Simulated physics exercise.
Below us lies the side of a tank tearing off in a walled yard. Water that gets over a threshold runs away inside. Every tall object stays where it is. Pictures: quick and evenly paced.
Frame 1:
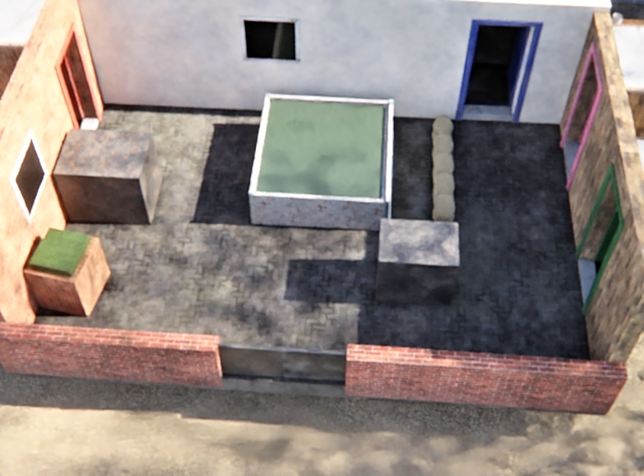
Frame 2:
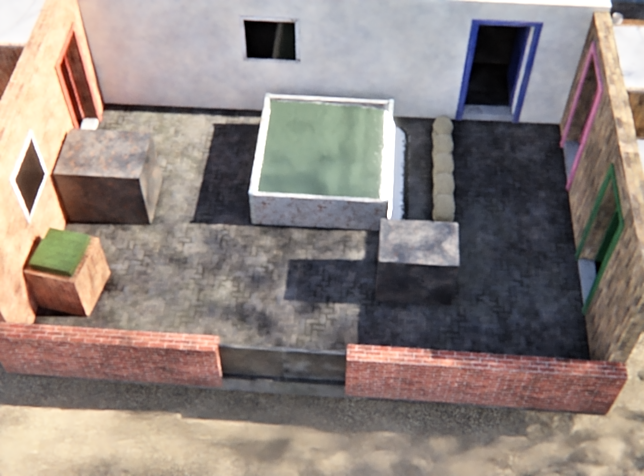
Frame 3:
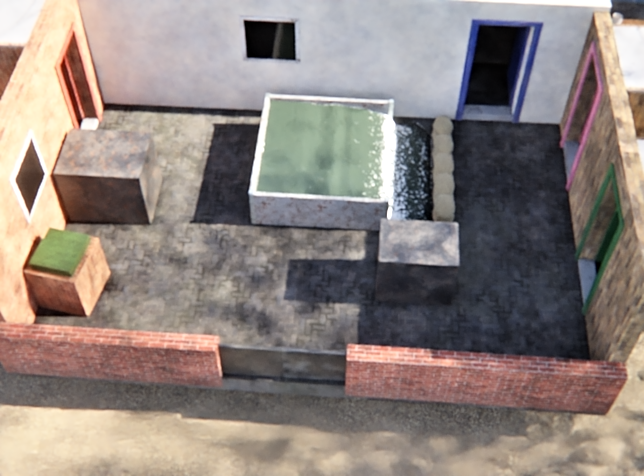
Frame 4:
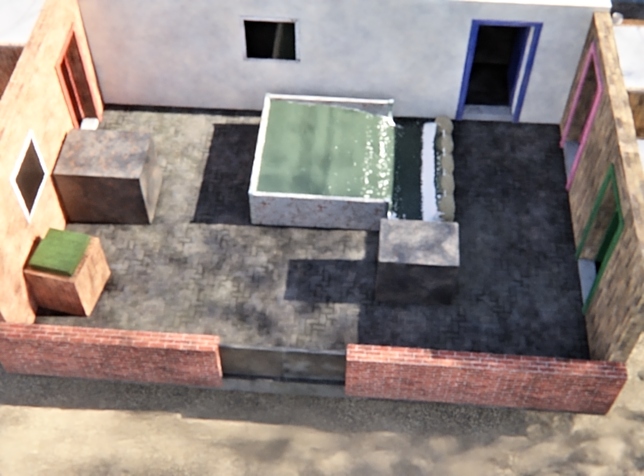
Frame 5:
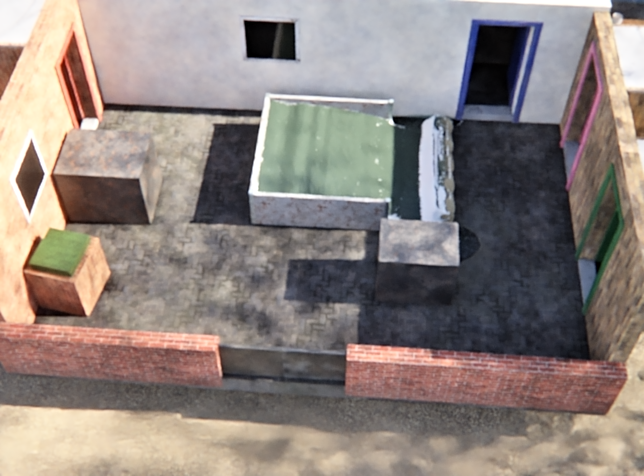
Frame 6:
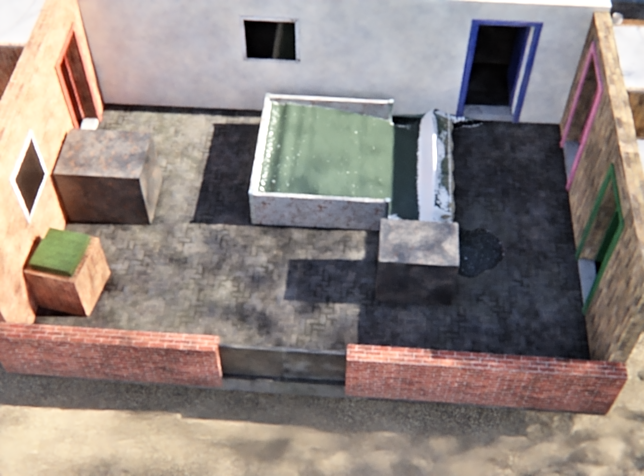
In a walled yard, the right side of a white-rimmed tank gave way, and greenish water rushed out to the row of rounded stones, churned white against it, and wet the dark paving beyond.
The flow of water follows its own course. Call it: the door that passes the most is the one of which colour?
It is the green one.
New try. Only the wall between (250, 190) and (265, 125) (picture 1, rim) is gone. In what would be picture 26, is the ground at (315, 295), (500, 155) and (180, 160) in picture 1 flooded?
The first spot is left untouched, the second is left untouched, the third is soaked through.
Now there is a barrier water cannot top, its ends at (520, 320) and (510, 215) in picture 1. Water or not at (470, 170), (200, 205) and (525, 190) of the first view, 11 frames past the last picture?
Taking the three spots in turn: Swamped, spared, swamped.
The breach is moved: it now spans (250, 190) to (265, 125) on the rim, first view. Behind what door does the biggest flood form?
The door marked red.
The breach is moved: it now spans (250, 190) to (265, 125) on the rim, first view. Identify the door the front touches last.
Answer: The door marked pink.
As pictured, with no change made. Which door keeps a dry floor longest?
The red door.
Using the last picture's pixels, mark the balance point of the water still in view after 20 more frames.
My reading is close to (377, 191).
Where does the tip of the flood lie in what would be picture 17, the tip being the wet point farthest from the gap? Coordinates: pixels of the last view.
About at (591, 386).
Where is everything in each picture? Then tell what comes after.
In the first picture, the water tank at (324, 149) is whole and still.
In the second picture, water pours out at (386, 168) and has run to a hidden place.
In the third picture, the front is at a hidden place, out from the gap at (386, 170).
In the fourth picture, water pours out at (386, 172) and has run to a hidden place.
In the fifth picture, the front is at a hidden place, out from the gap at (386, 172).
In the sixth picture, the front is at (494, 256), out from the gap at (386, 172).
A moment on, water covers 25 % of the floor; green door wet at the sill, nothing in, red door not reached, pink door not reached, blue door wet at the sill, nothing in.
Next, water covers 45 % of the floor; green door a trickle in, red door not reached, pink door wet at the sill, nothing in, blue door wet at the sill, nothing in.
Then, water covers 60 % of the floor; green door some in, red door wet at the sill, nothing in, pink door a trickle in, blue door wet at the sill, nothing in.
Later, water covers 85 % of the floor; green door a lot in, red door a trickle in, pink door a trickle in, blue door wet at the sill, nothing in.
In the end, water covers 95 % of the floor; green door a lot in, red door a trickle in, pink door a trickle in, blue door wet at the sill, nothing in; the green door has let in the most.
